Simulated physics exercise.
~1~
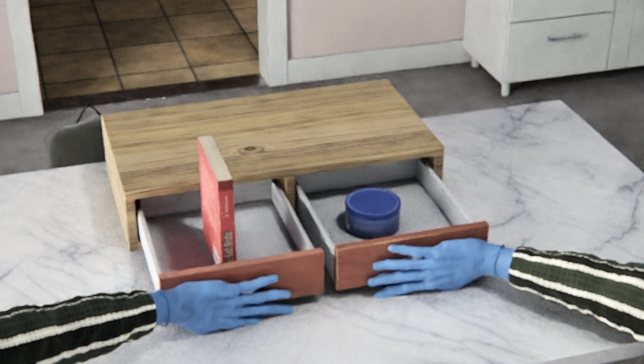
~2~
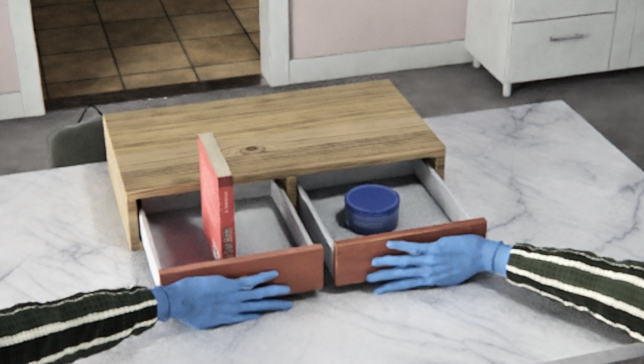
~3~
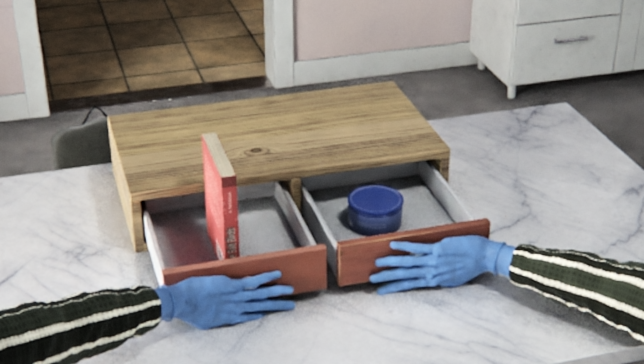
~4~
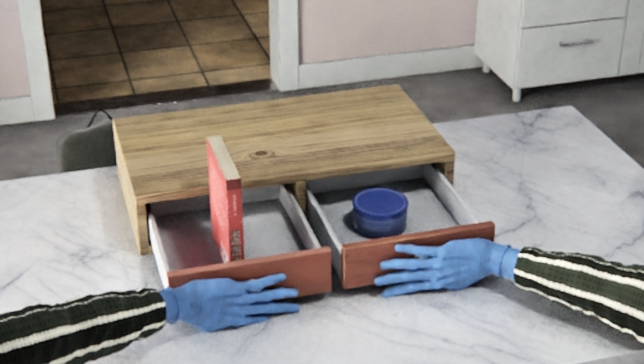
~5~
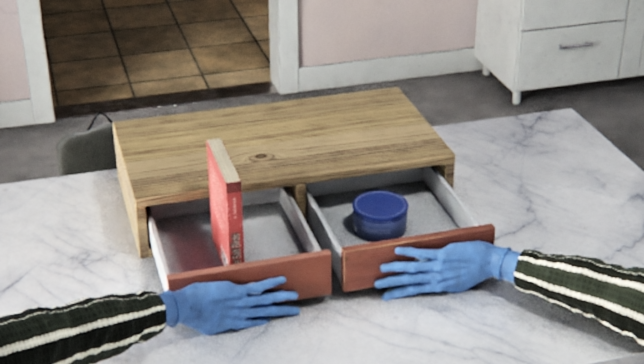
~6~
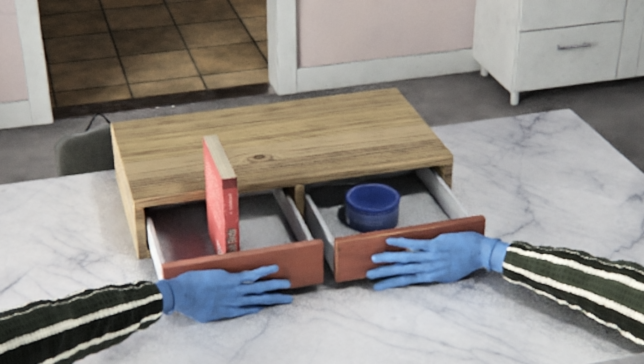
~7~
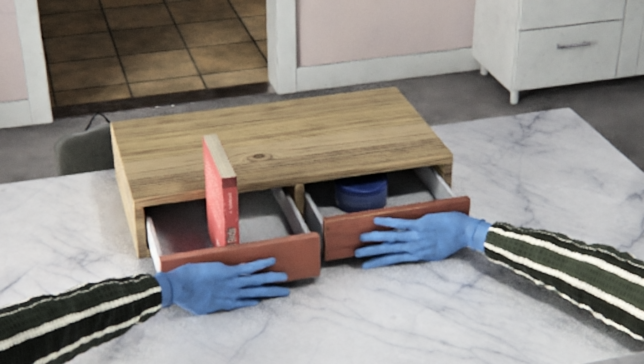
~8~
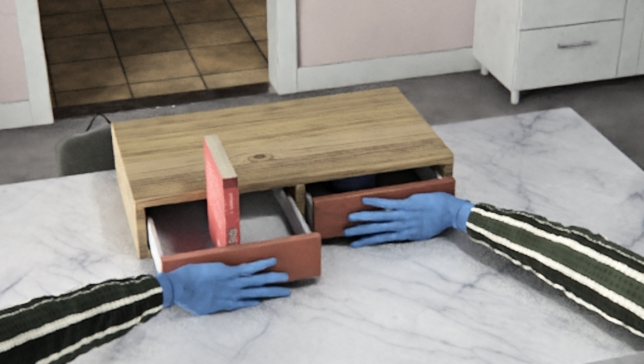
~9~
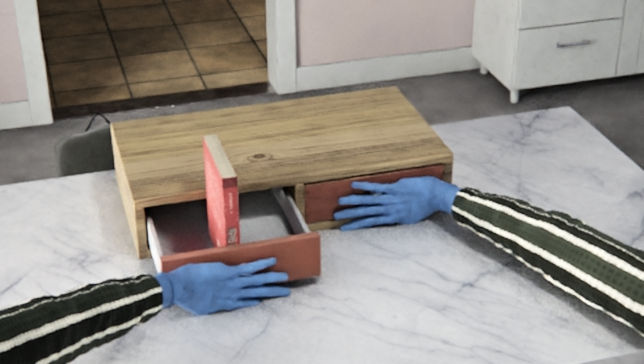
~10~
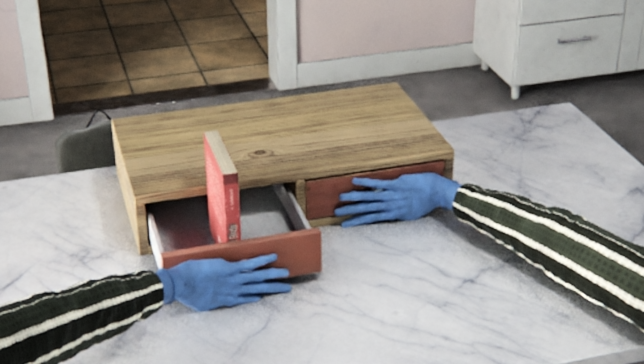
Two blue-gloved hands push two open drawers; the left stays ajar, the right closes fully.
